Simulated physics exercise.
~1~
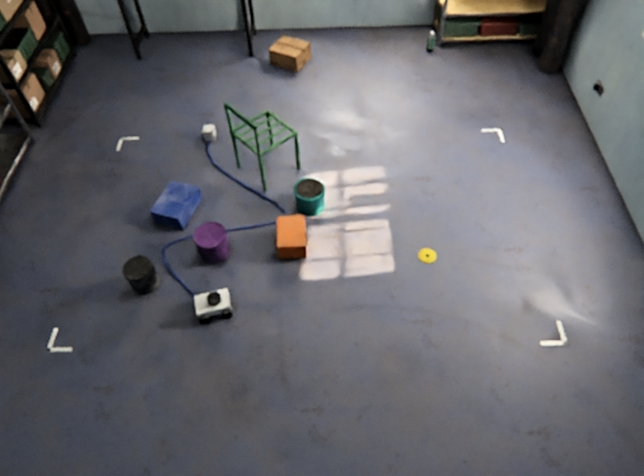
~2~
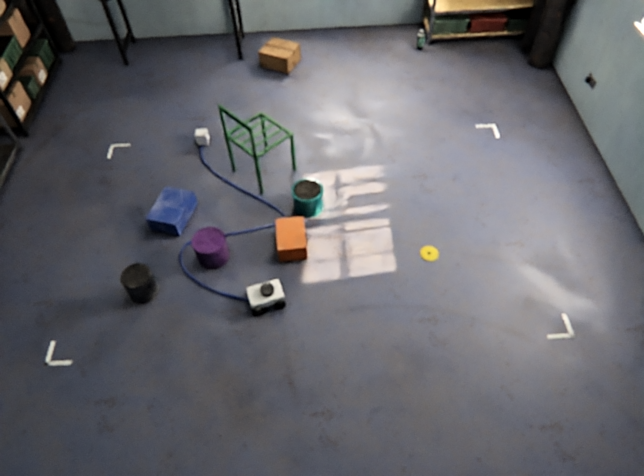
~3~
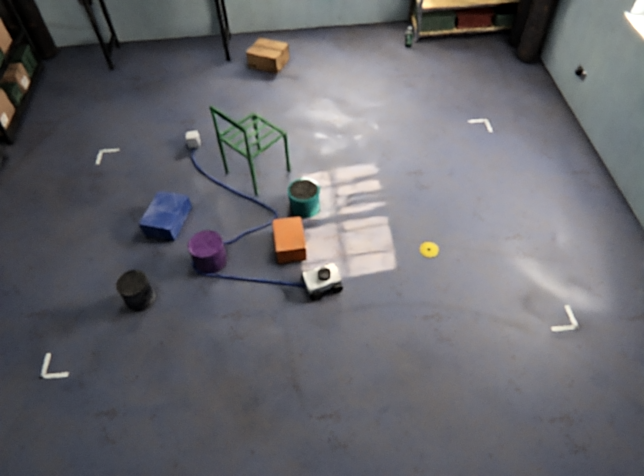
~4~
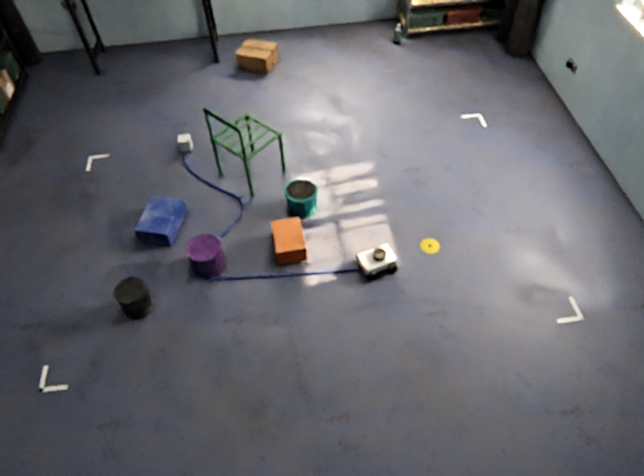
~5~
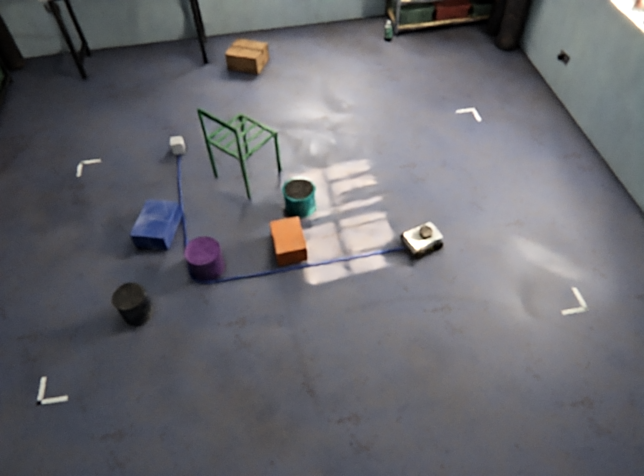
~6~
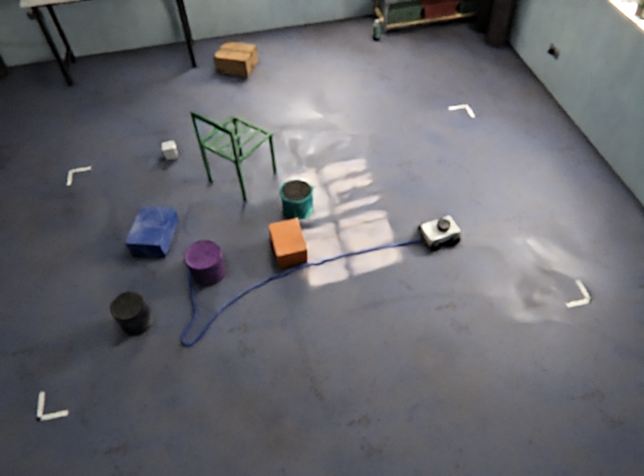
To begin with, a small white cart sits at the lower left of a workshop floor, its blue lead winding among bins, crates, a teal pot and a green chair to a little white block. The cart rolls right, drawing the lead along below the purple bin. It then angles up and right towards a yellow disc, and the winding lead straightens against the purple bin. As the cart reaches the disc, the lead stretches nearly straight from block to bin. Finally it comes away from the block and trails in a loose bend, while the cart stops over the disc's spot and the purple bin stays in place.
